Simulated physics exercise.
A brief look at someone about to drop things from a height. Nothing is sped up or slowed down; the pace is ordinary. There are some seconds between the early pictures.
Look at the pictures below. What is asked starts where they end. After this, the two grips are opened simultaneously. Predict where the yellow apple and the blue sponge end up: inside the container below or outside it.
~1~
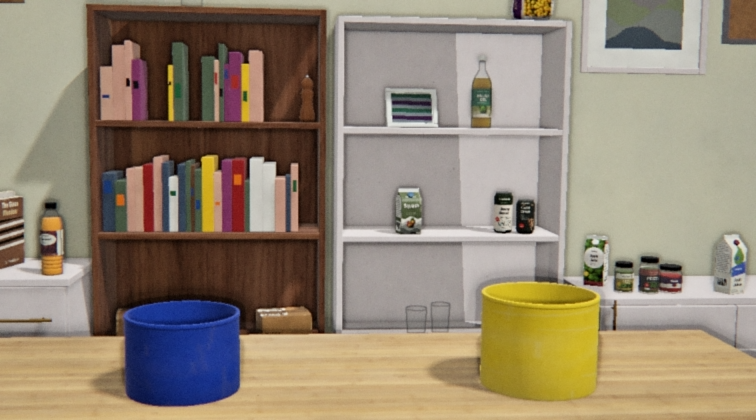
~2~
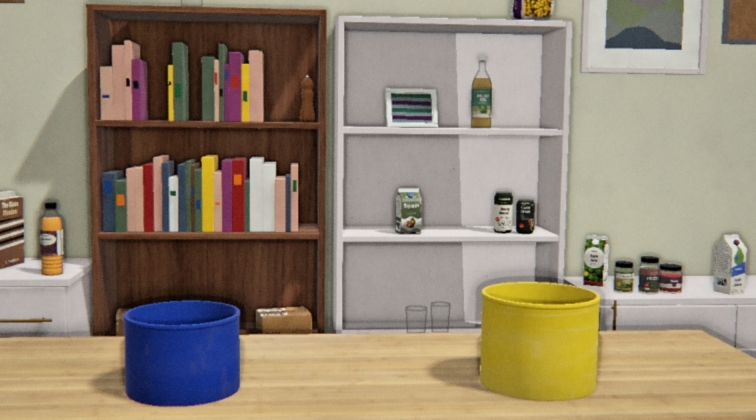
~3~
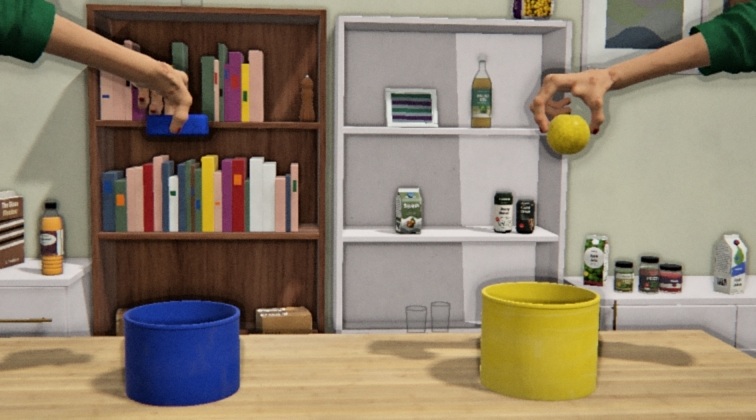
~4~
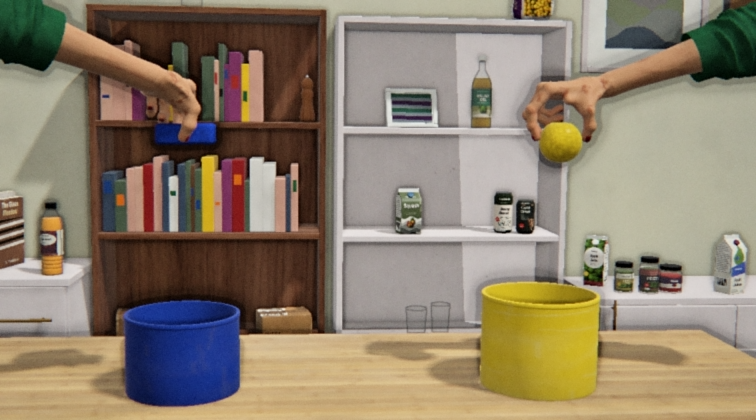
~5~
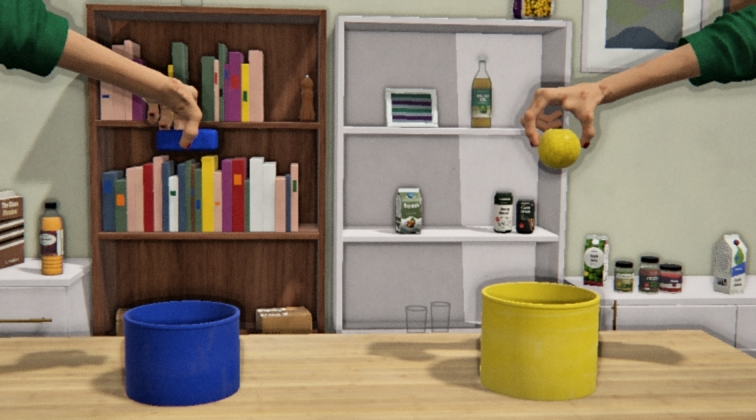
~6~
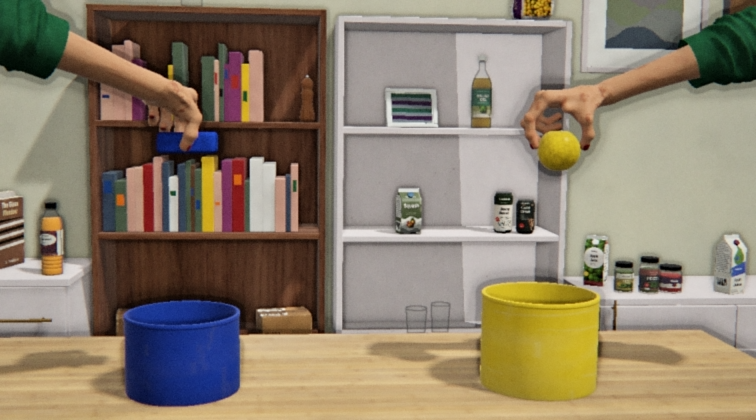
Result: The yellow apple is contained; the blue sponge is contained.
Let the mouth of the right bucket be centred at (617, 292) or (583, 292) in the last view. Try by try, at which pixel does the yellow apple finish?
Rest position (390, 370) for the first setting, (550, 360) for the second.
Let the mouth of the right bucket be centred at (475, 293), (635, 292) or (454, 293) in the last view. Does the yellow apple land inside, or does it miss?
First the yellow apple stays out, next it stays out, last it stays out.
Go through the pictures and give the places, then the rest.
Left pot (183, 351), in the first frame.
Right bucket (539, 338), in the second frame.
Still on the way; yellow apple (568, 134); left pot (183, 351), in the third frame.
Still on the way; blue sponge (186, 134); right bucket (539, 338), in the fourth frame.
Still on the way; yellow apple (559, 148); left pot (183, 351), in the fifth frame.
In place, still held; yellow apple (559, 150); blue sponge (188, 142); right bucket (539, 338), in the sixth frame.
Then, 0.22 s after the last picture, yellow apple falling near (556, 240); blue sponge falling near (189, 236).
At rest, the yellow apple is caught, near (552, 359); the blue sponge is caught, near (190, 374).
